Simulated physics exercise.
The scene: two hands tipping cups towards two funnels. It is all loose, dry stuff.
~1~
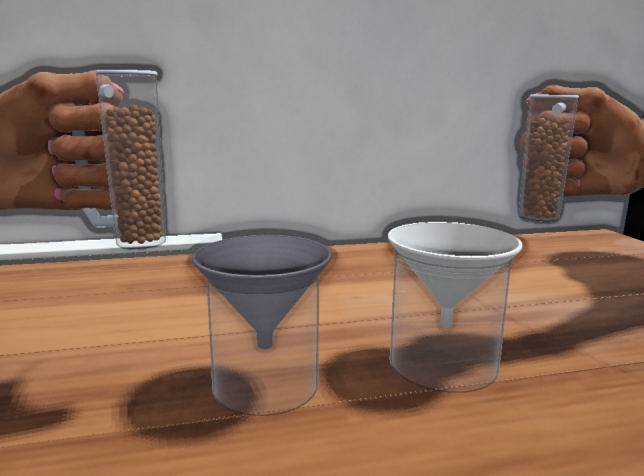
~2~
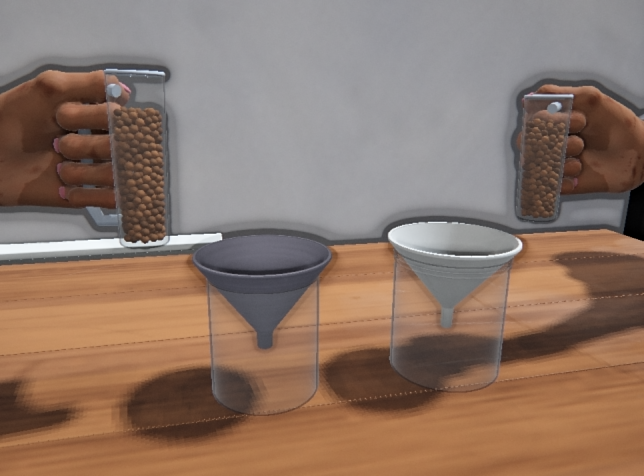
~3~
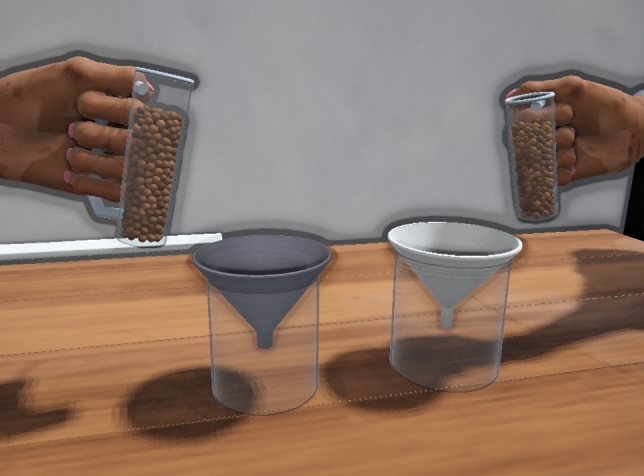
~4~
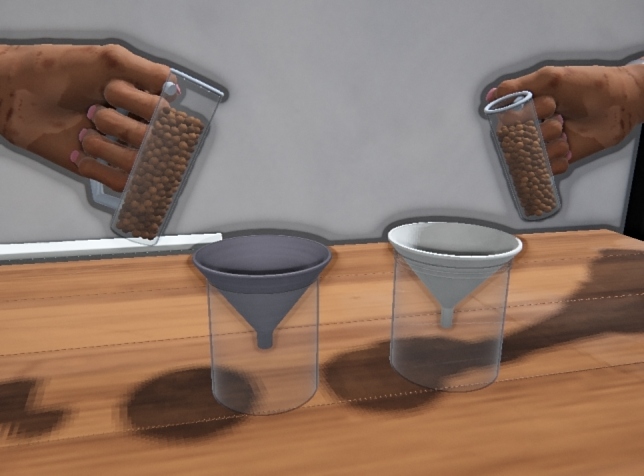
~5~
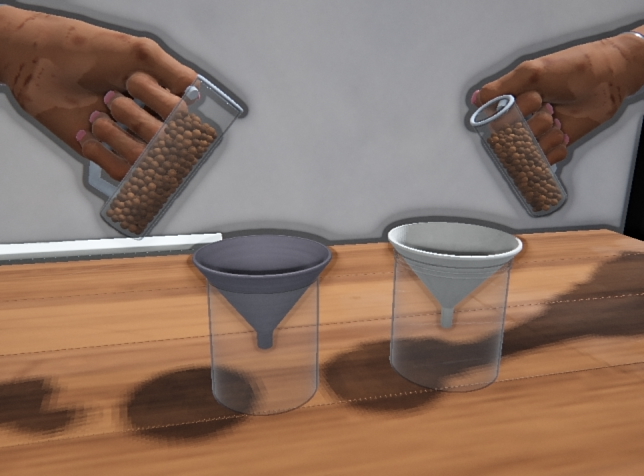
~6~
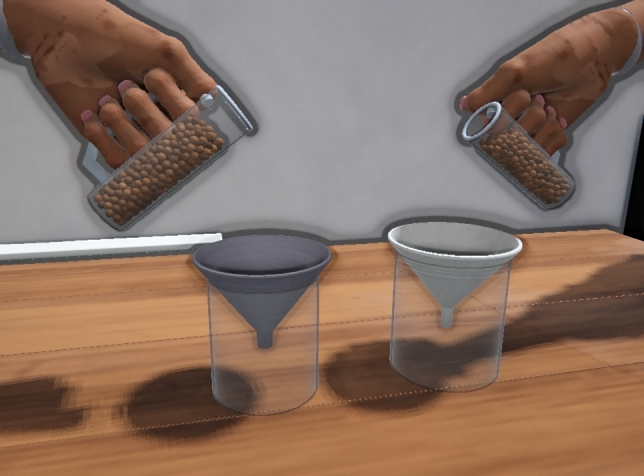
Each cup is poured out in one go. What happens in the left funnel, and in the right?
On the left it holds most of it back, on the right it holds most of it back.
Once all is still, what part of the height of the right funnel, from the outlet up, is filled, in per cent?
Near 80 %.
Then, 0.40 s later than the last frame, left, every one still in the cup; right, every one still in the cup.
Then, 0.75 s later than the last frame, left, the larger part still in the cup, about a tenth in or over the funnel; right, the larger part still in the cup, about a tenth in or over the funnel.
Then, 1.04 s later than the last frame, left, roughly a quarter still in the cup, the larger part in or over the funnel, just a few down in the jar; right, about a tenth still in the cup, the larger part in or over the funnel.
When it is over, left, almost all stuck in the funnel, just a few down in the jar; right, every one stuck in the funnel, not one down in the jar.
